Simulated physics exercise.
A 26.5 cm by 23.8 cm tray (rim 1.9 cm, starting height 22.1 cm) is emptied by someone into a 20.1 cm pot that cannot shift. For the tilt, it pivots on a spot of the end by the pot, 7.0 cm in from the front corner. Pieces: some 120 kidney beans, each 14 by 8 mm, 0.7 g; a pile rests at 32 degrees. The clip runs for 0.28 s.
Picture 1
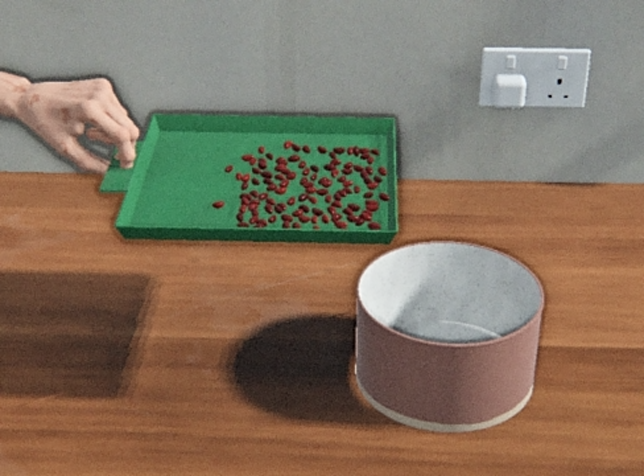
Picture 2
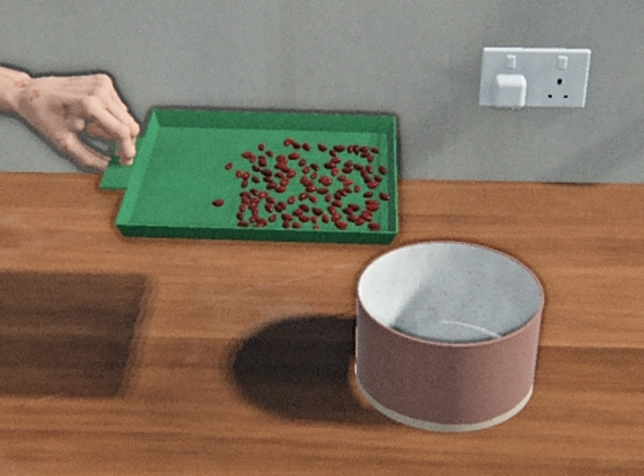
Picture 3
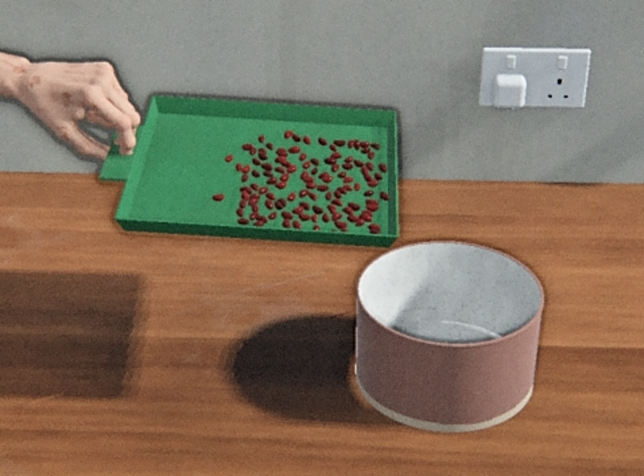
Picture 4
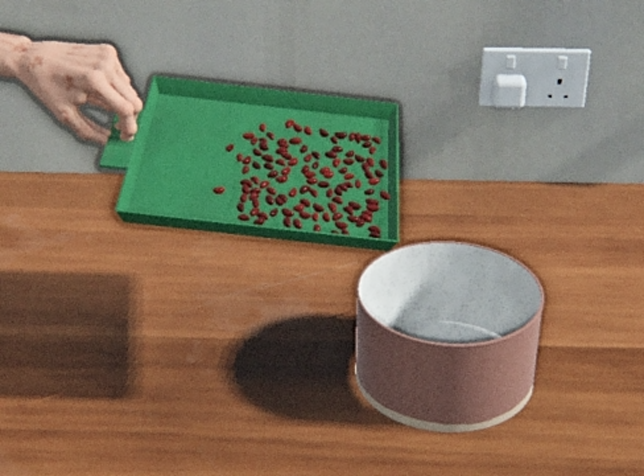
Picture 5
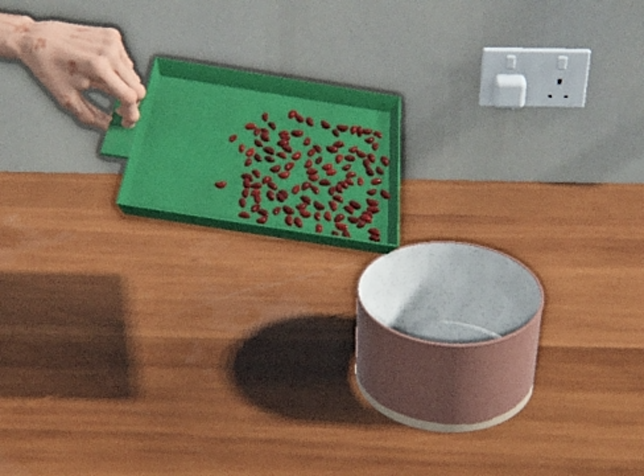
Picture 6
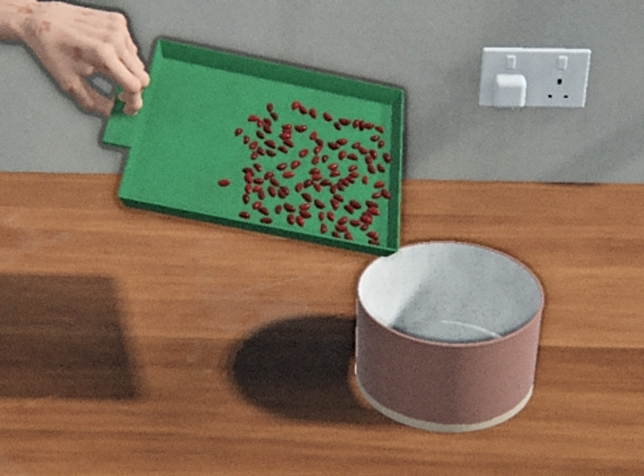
A green tray scattered with small dark red beans starts out level above a wooden surface, held at its left end by a hand, beside a pinkish pot. The hand gradually raises that end, tilting the tray down toward the right, while the beans stay spread over its right half.
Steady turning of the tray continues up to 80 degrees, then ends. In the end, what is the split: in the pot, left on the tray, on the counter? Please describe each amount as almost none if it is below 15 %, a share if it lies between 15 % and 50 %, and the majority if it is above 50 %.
Outcome: Pot: Most likely a good portion ends up there, left on the tray: Most likely a tiny share ends up there, counter: Most likely the lion's share ends up there.
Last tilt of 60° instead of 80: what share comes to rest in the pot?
20 per cent.
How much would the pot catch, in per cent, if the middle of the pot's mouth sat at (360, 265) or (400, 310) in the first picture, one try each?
The shares would be near 0 and 100 per cent respectively.
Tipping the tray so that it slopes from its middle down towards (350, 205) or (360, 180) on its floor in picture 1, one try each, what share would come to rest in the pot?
I'd put it at about 70 per cent for the first tilt and about 70 per cent for the second.
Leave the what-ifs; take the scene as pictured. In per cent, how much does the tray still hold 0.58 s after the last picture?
Around 85 percent of it.
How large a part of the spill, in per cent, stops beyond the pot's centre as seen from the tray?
It comes to near 10 percent.
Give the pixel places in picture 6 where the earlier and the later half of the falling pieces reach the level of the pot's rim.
First near (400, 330), later near (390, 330).
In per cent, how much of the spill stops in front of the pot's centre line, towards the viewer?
About 100 percent of the spill.
Then, 0.35 s after the last picture, tilt 49 degrees; the tray holds 100 %, the pot 0 %.
Then, 0.58 s after the last picture, tilt 69 degrees; the tray holds 85 %, the pot 5 %.
Then, 0.92 s after the last picture, tilt 80 degrees; the tray holds 15 %, the pot 35 %.
In the end, pot 40 %, tray 0 %, counter 60 %.
